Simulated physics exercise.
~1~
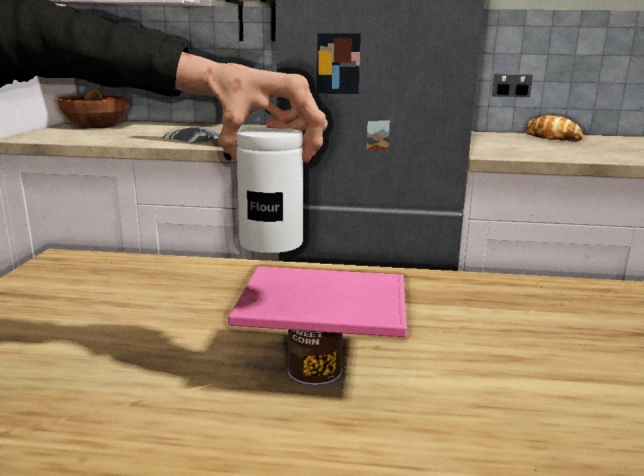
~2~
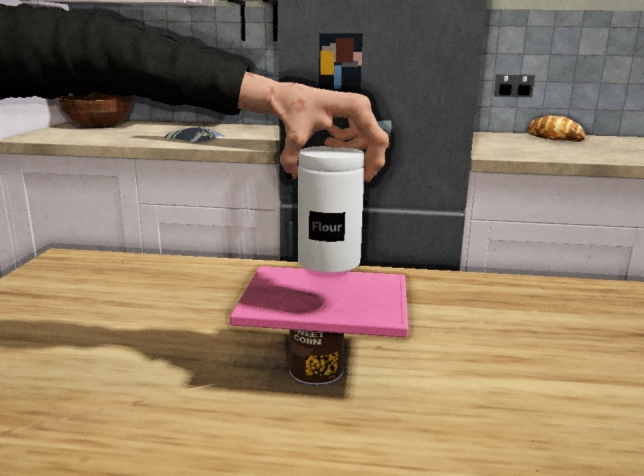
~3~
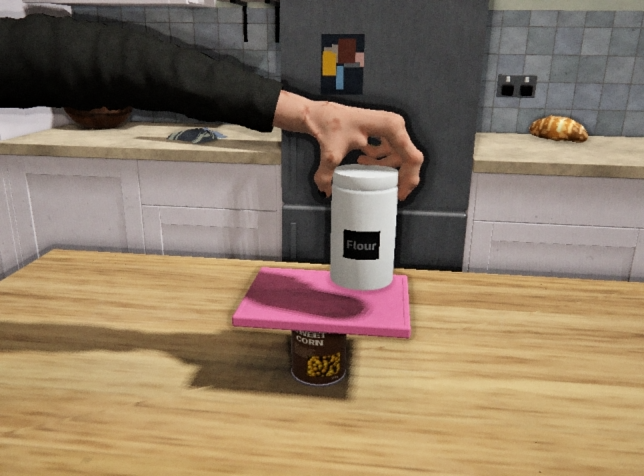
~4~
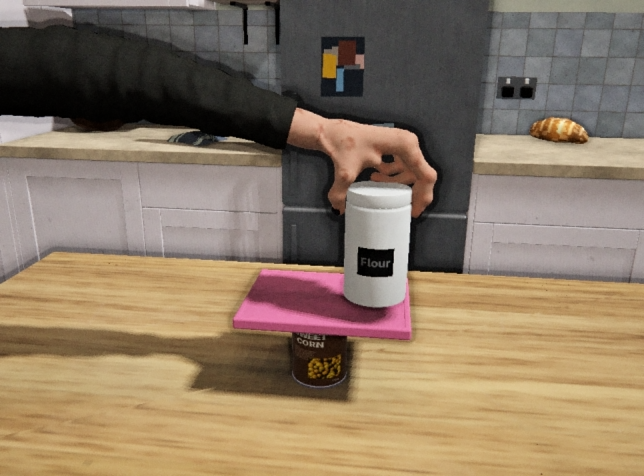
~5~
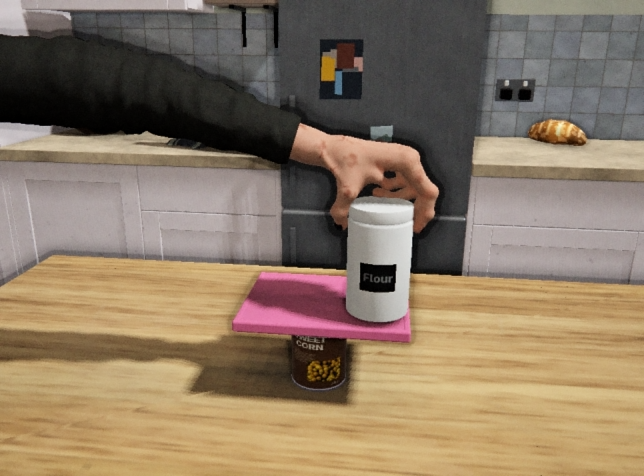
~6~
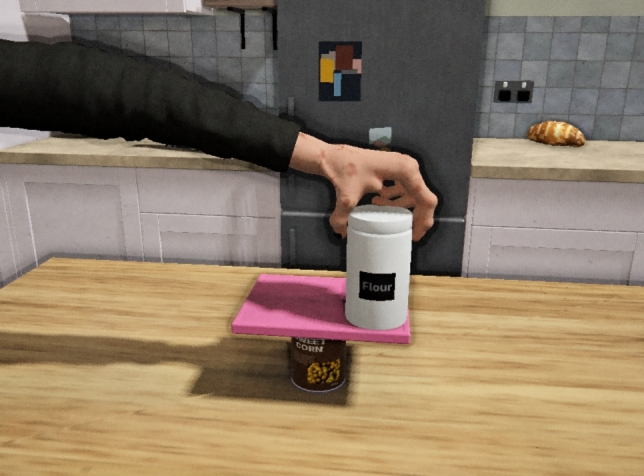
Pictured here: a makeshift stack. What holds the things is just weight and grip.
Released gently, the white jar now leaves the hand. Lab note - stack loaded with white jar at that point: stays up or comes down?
My guess is the stack won't stay standing.
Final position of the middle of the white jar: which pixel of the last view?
The object winds up at approximately (452, 407).
Then, 0.30 s later than the last frame, white jar now fallen; pink lid tilted by 47°.
Then, 0.40 s later than the last frame, pink lid on its side.
Then, 0.70 s later than the last frame, pink lid upside down.
Then, 1.00 s later than the last frame, pink lid now fallen; brown tin moved a little.
When it is over, fallen, white jar and pink lid; brown tin as before. End places, in pixels of the last picture, white jar near (452, 407). The stack comes apart.
